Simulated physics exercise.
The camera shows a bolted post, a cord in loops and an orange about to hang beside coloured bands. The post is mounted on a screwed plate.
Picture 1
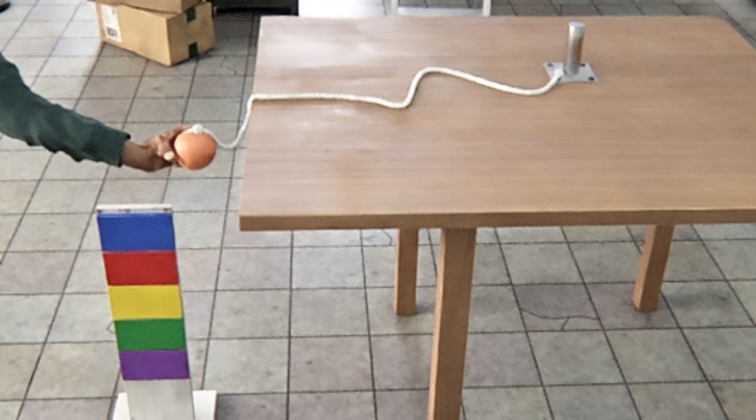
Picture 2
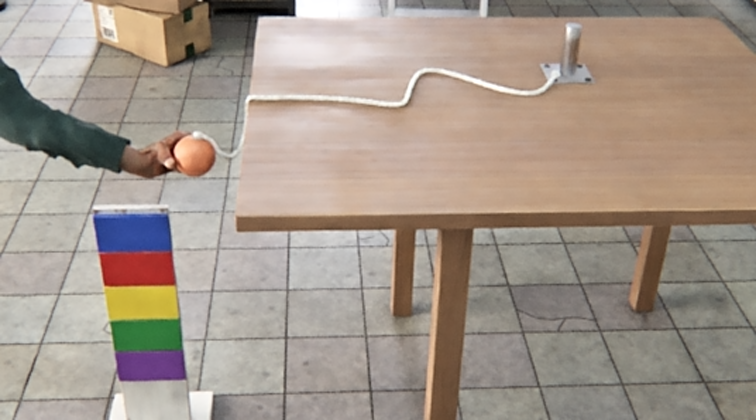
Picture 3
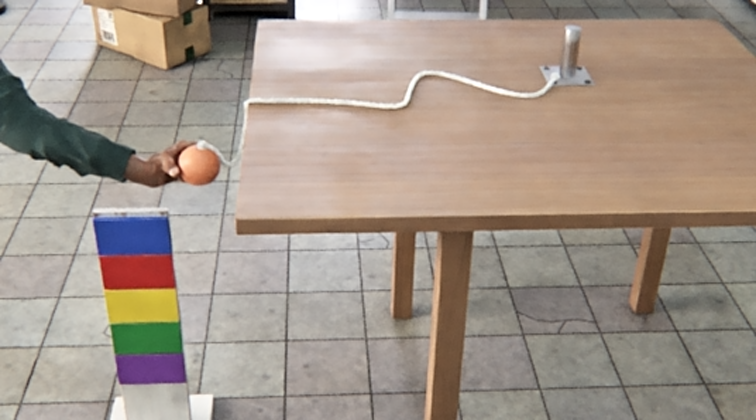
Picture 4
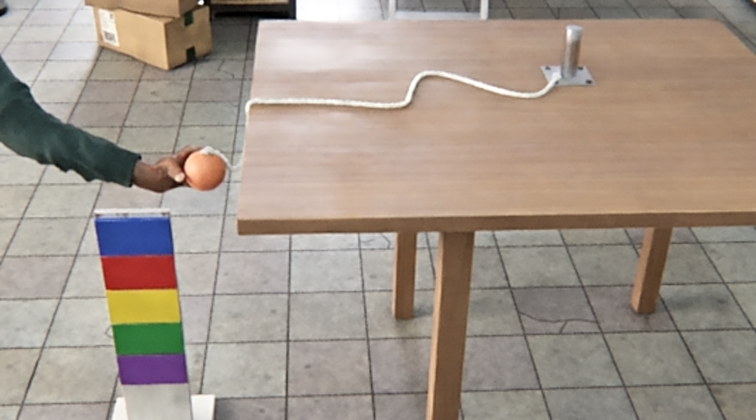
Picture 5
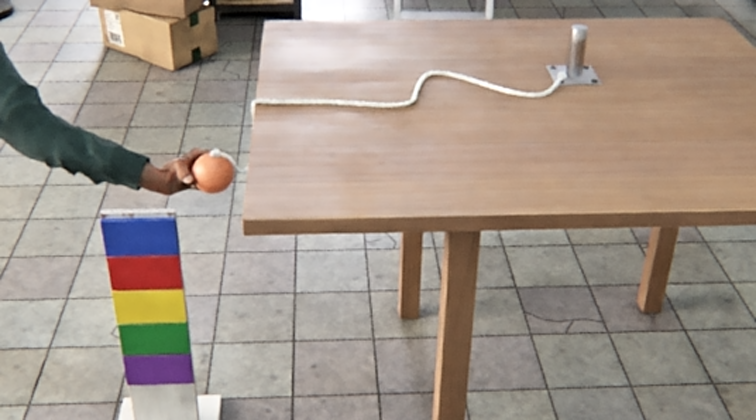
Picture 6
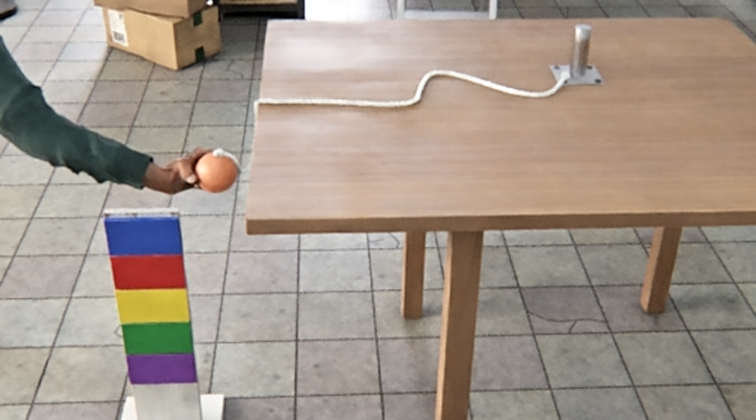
Hand holding an orange ball tied to a white cord lowering it slightly and edging right toward a wooden table, above coloured bands.
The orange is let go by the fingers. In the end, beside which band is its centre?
Beside yellow.
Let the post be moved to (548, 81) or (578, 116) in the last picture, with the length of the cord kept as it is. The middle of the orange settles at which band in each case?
Going case by case, it's green and then green.
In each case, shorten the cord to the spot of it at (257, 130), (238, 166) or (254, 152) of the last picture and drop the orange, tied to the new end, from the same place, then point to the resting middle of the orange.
Try by try, around (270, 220), (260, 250) and (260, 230).
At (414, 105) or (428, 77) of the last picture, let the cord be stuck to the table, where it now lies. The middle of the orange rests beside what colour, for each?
Try one: Blue. Try two: Red.
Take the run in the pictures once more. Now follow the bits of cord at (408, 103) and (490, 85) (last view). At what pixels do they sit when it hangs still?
Well, the first one sits at (313, 87), and the second one sits at (455, 80).
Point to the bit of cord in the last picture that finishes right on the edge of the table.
The one at (354, 103).
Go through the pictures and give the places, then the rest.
The first picture shows orange (195, 150); blue (136, 234); red (141, 269); yellow (145, 303); green (150, 336); purple (154, 366).
The second picture shows orange (195, 156); cord through (540, 91) (459, 76) (410, 91) (341, 99) (248, 106).
The third picture shows orange (200, 165).
The fourth picture shows orange (205, 171); cord through (541, 94) (460, 79) (411, 94) (336, 103) (249, 114).
The fifth picture shows orange (213, 173).
The sixth picture shows orange (216, 173); cord through (550, 93) (468, 78) (419, 94) (340, 103) (257, 118).
Soon after, orange near (242, 289); level with yellow.
After that, orange near (300, 283); level with yellow.
And then, orange near (250, 282); level with yellow.
In the end, orange near (265, 285); level with yellow. Its centre hangs level with the yellow band.
